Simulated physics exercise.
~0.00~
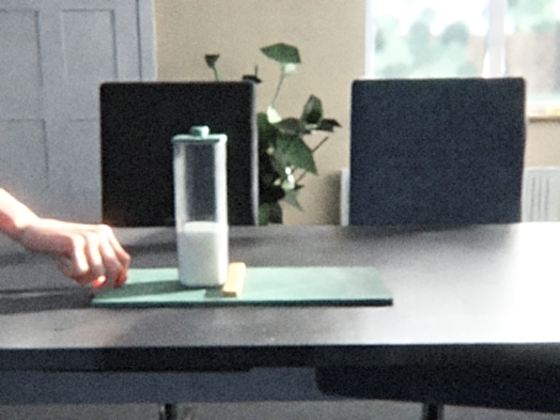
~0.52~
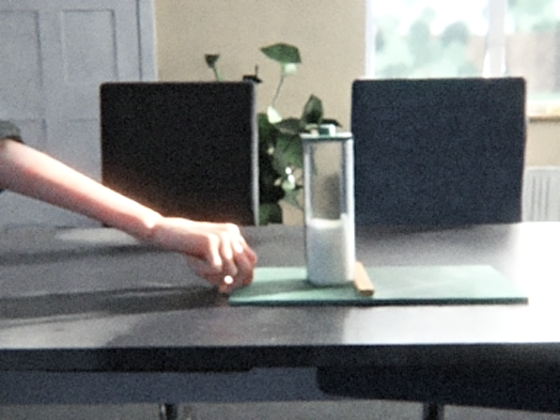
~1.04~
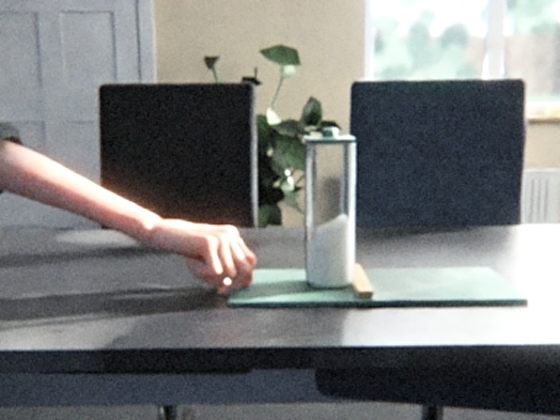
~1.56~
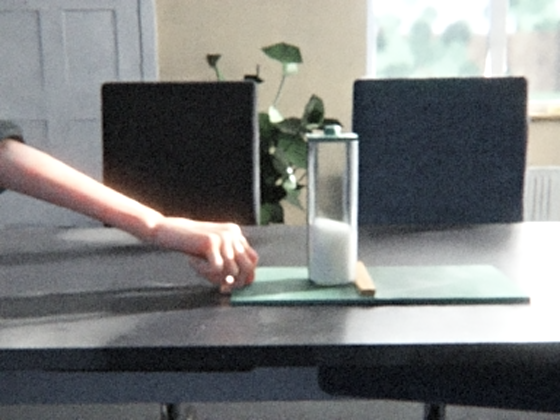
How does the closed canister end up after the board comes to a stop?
The closed canister stays upright on the green board, still standing beside the low wooden strip.
A clear, closed canister about half full of milk rode to the right on a green board as a hand moved it along a dark table. The board stopped, the milk sloshed inside, and the canister stayed standing against the low wooden strip.
